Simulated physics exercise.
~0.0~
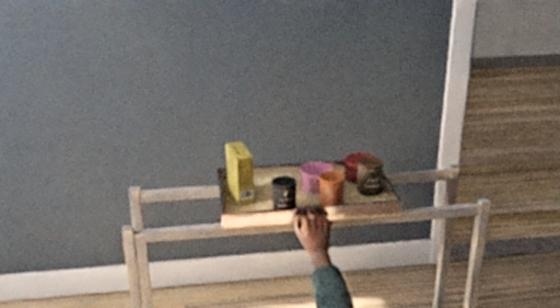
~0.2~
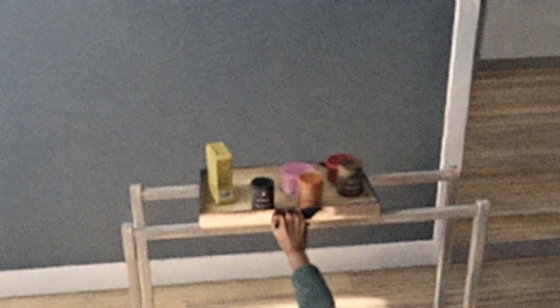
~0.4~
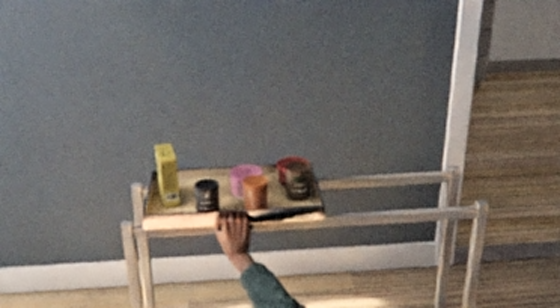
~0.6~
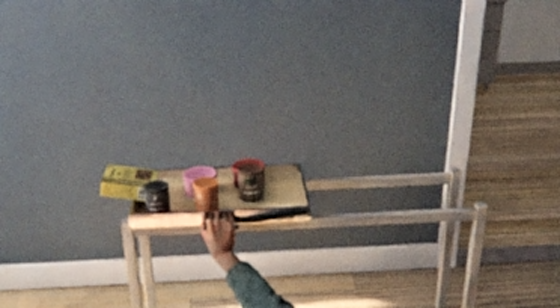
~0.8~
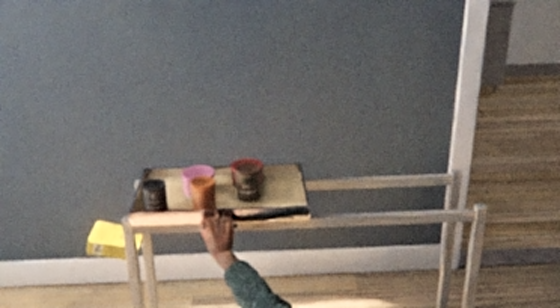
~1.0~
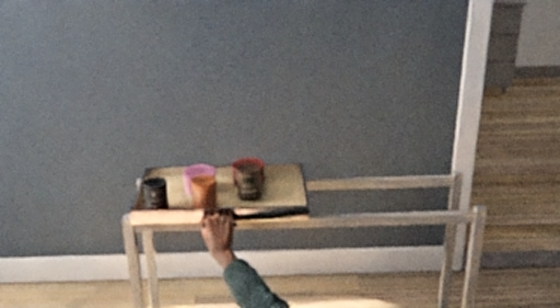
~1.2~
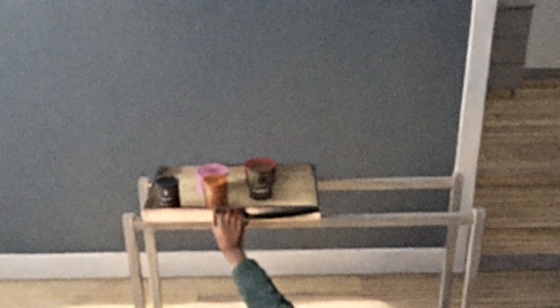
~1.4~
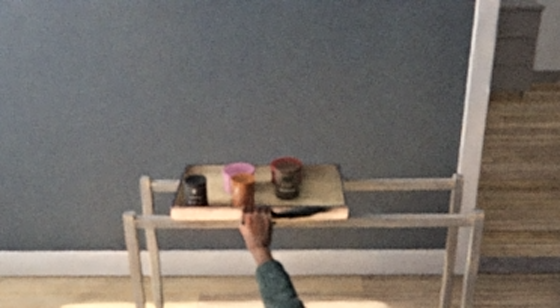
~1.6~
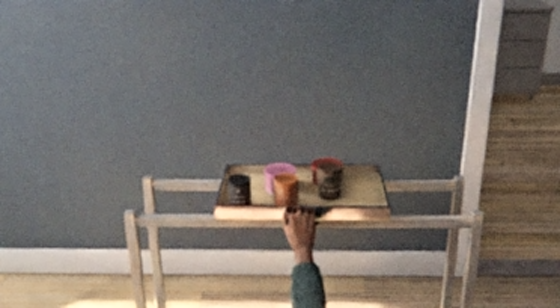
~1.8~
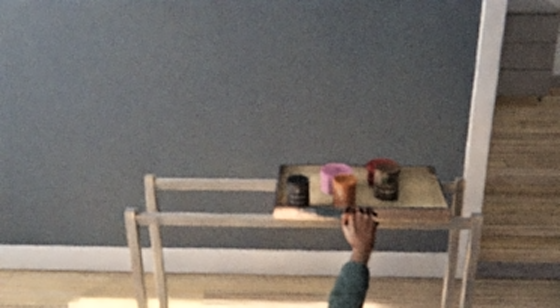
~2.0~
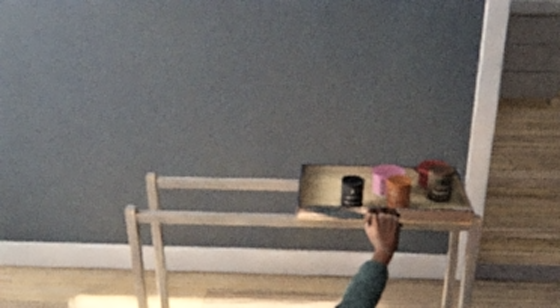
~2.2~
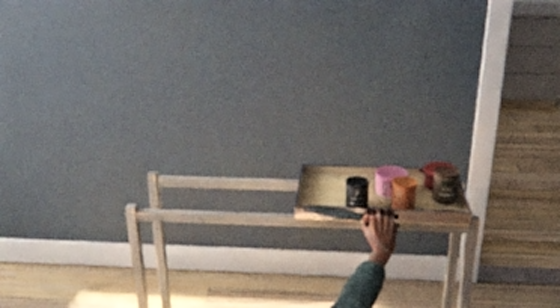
A hand in a green sleeve grips the front of a shallow wooden tray resting on two pale rails before a grey wall, seen from slightly above. On the tray stand a tall yellow packet at the left, a black tin, pink and red tubs, an orange tin and a brown tin. The hand slides the tray left to the end of the rails, where the packet topples and falls off toward the floor. The hand then pushes the tray right to the far end, where it stops with the tubs and tins still upright aboard.
